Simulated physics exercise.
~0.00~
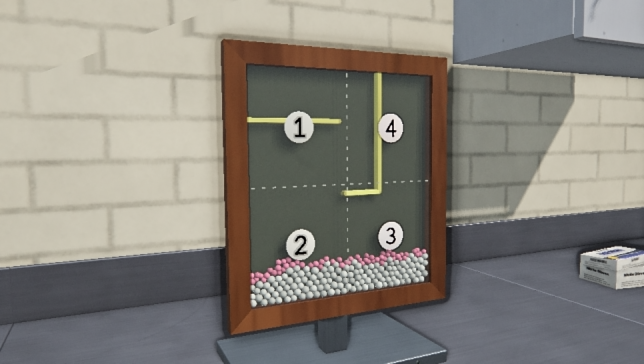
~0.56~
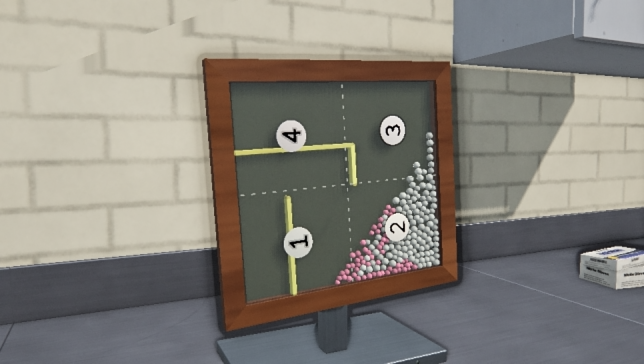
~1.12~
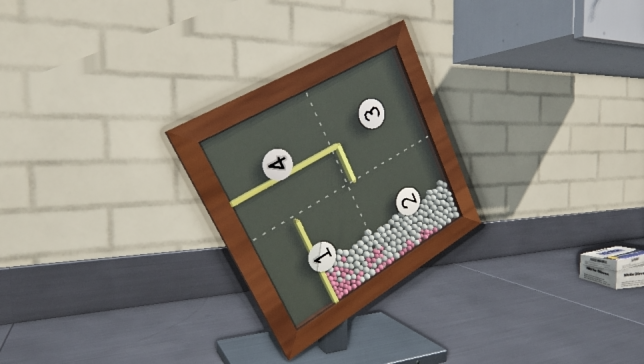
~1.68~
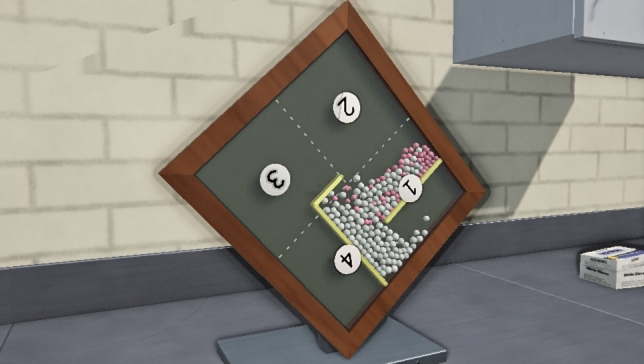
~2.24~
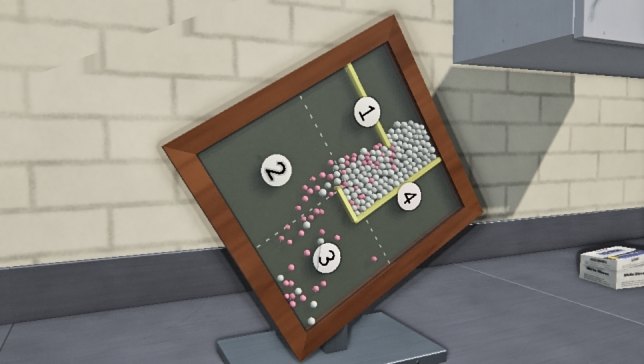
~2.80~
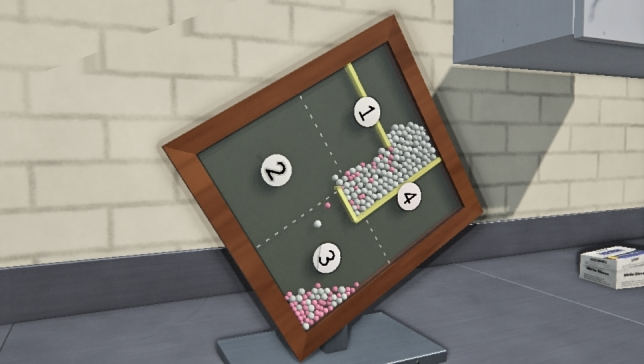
A square wooden-framed case with a clear front stands on a grey counter, white beads and smaller pink ones lying level across its bottom quarters, two and three. It turns anticlockwise, heaping the beads steeply at the right, and they settle into a slope across quarters one and two. Turning further the same way, it tips them through quarter one onto the bent yellow strip in quarter four. As the case comes to rest tilted, beads spill over the strip's end into quarter three. Finally, a mostly pink pile lies in three's bottom corner, while many mainly white beads stay held above the strip.
